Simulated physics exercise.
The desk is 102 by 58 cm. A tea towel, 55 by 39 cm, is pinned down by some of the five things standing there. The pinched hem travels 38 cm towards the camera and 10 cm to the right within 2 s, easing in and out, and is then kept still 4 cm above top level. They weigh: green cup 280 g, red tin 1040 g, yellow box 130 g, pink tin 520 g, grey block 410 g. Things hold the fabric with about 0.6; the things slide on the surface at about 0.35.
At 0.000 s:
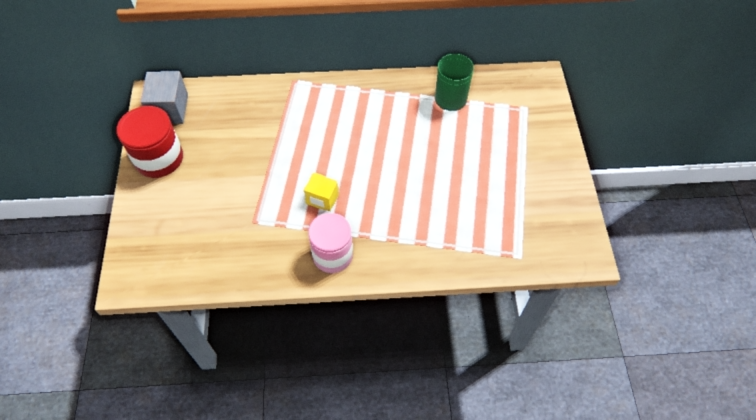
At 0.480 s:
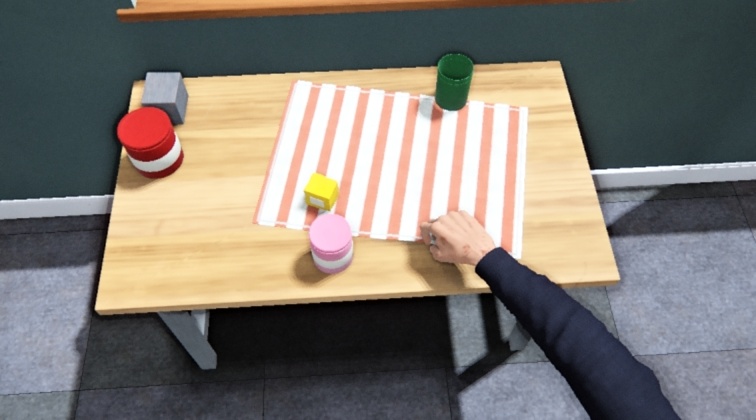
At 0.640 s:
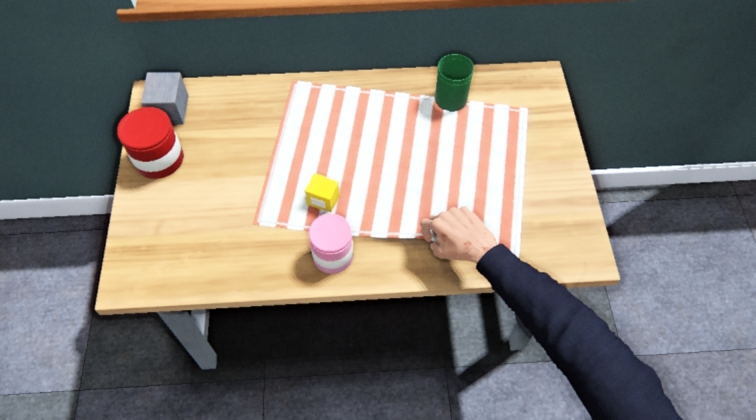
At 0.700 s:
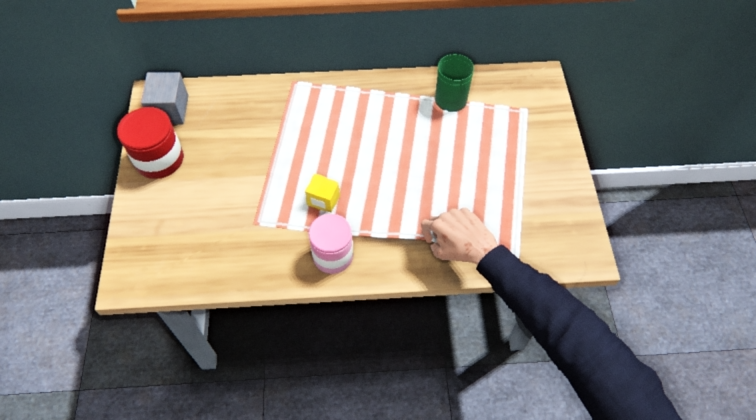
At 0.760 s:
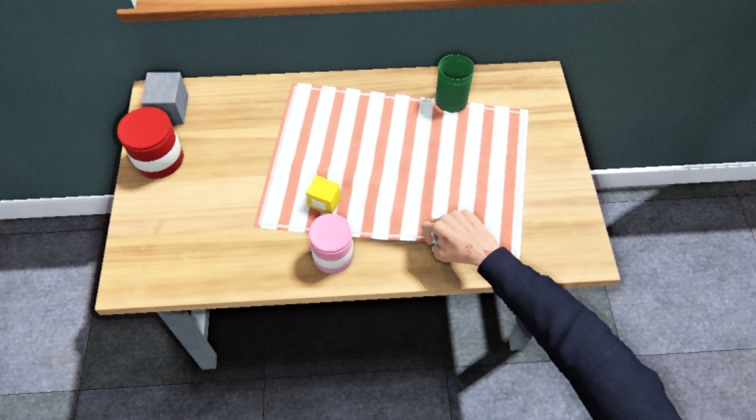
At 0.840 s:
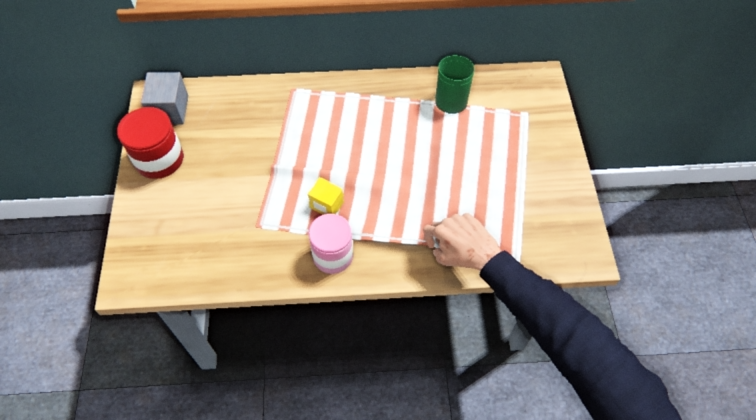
A hand pinches the striped cloth's near edge and tugs it slightly, shifting the yellow box.
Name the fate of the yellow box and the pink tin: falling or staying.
The yellow box falls off, the pink tin remains up there.
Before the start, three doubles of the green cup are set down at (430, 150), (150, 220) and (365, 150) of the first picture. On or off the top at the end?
In that order: Goes over, remains, drops off.
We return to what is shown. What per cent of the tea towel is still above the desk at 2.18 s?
Some 30 per cent of it.
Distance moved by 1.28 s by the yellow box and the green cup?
About: Yellow box 10 cm, green cup 2 cm.
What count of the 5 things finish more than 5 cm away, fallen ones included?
I count 1.
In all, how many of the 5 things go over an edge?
That makes 1.
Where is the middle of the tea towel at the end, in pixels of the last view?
Around (526, 345).
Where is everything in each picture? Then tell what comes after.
In the first picture, shows, yellow box (321, 185); pink tin (330, 231); tea towel corners (252, 223) (293, 81) (527, 108) (521, 259).
In the second picture, shows, tea towel corners (252, 223) (293, 81); grip (430, 243).
In the third picture, shows, tea towel corners (253, 224) (293, 82); grip (431, 240).
In the fourth picture, shows, tea towel corners (253, 225) (293, 82); grip (431, 241).
In the fifth picture, shows, yellow box (323, 188); tea towel corners (254, 227) (293, 84); grip (432, 243).
In the sixth picture, shows, yellow box (325, 191); pink tin (330, 232); tea towel corners (256, 227) (291, 89) (528, 114) (519, 266); grip (434, 246).
By 1.3 s, 95 % of the tea towel is still over the top; yellow box 10 cm off its start, green cup 1 cm off its start.
By 1.7 s, 75 % of the tea towel is still over the top; yellow box 23 cm off its start, green cup 1 cm off its start.
By 2.2 s, 30 % of the tea towel is still over the top; yellow box over the edge, green cup 1 cm off its start at (457, 73).
By 2.6 s, 15 % of the tea towel is still over the top; yellow box over the edge, green cup 1 cm off its start.
By 4.2 s, 15 % of the tea towel is still over the top; yellow box over the edge, pink tin 0 cm off its start at (330, 232), green cup 1 cm off its start at (457, 73).
